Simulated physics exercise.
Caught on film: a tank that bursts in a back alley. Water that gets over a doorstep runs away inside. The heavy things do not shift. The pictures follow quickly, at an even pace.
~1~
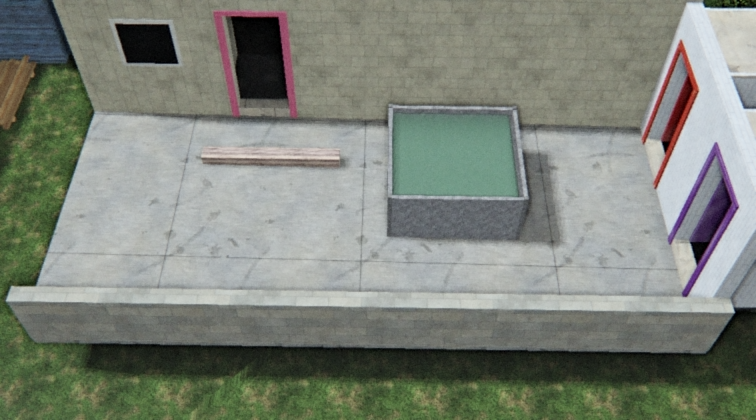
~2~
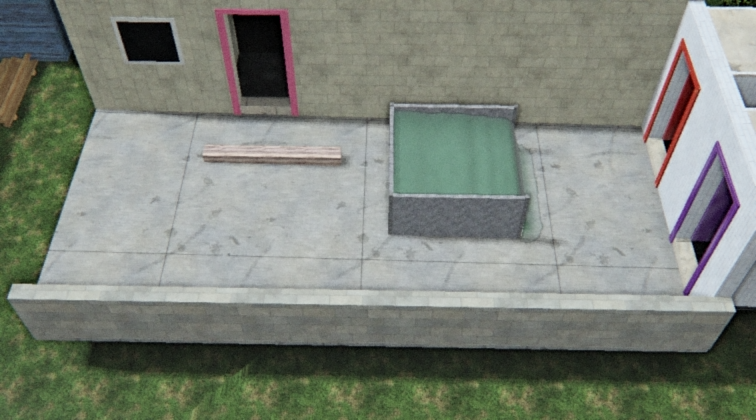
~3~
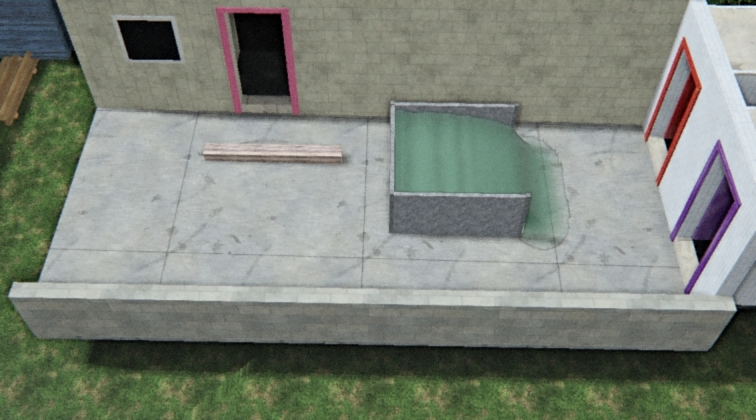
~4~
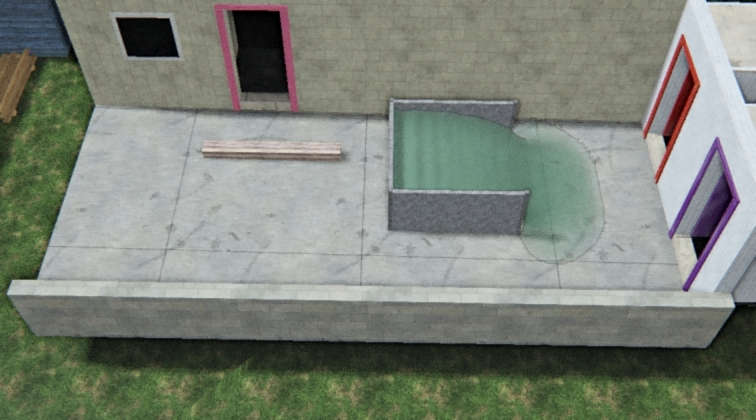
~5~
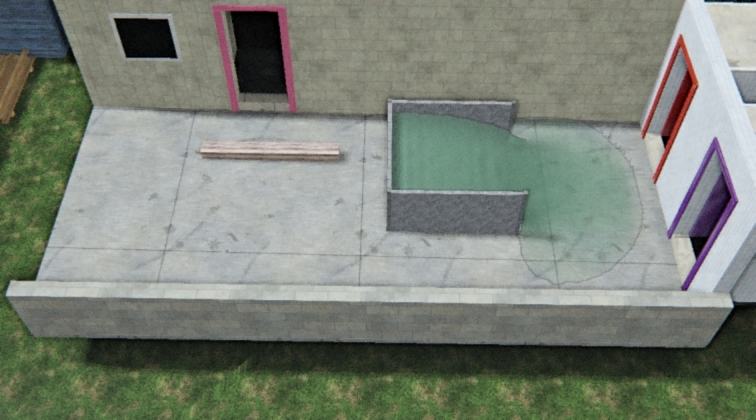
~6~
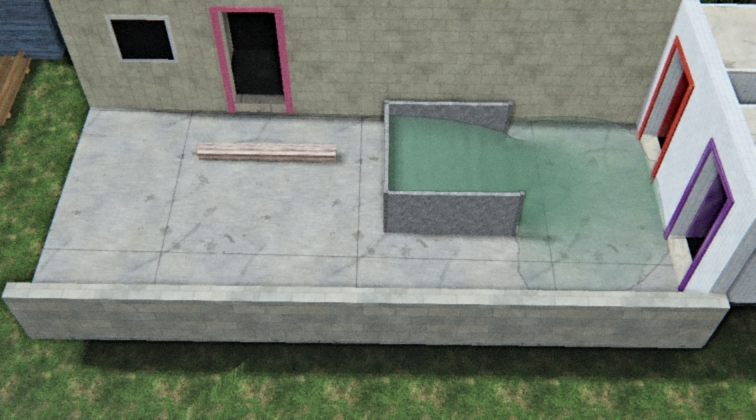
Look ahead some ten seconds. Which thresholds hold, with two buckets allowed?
In the end: The purple door takes more than that; the red door takes more than that; the pink door stays under that.
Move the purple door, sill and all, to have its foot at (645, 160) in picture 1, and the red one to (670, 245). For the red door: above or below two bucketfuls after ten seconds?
One by one: The red one is over.
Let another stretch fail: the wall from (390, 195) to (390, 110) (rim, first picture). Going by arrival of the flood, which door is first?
The door marked pink.
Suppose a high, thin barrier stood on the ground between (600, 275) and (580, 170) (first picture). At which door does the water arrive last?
Last comes the pink-painted one.
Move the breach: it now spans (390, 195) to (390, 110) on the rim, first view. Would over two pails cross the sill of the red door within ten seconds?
One by one: The red one takes less.
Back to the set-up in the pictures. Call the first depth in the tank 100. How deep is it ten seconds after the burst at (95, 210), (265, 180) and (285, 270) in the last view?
About 4, 4 and 4 per cent.
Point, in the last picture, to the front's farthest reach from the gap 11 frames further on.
Around (684, 322).
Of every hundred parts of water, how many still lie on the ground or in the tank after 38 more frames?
Roughly 76 per cent.
A moment on, water covers 25 % of the floor; the purple door over two buckets in, the red door far over two buckets in, the pink door not reached.
Next, water covers 25 % of the floor; the purple door far over two buckets in, the red door far over two buckets in, the pink door not reached.
Then, water covers 40 % of the floor; the purple door far over two buckets in, the red door far over two buckets in, the pink door not reached.
Later, water covers 80 % of the floor; the purple door far over two buckets in, the red door far over two buckets in, the pink door wet at the sill, nothing in.
In the end, water covers 95 % of the floor; the purple door far over two buckets in, the red door far over two buckets in, the pink door wet at the sill, nothing in.
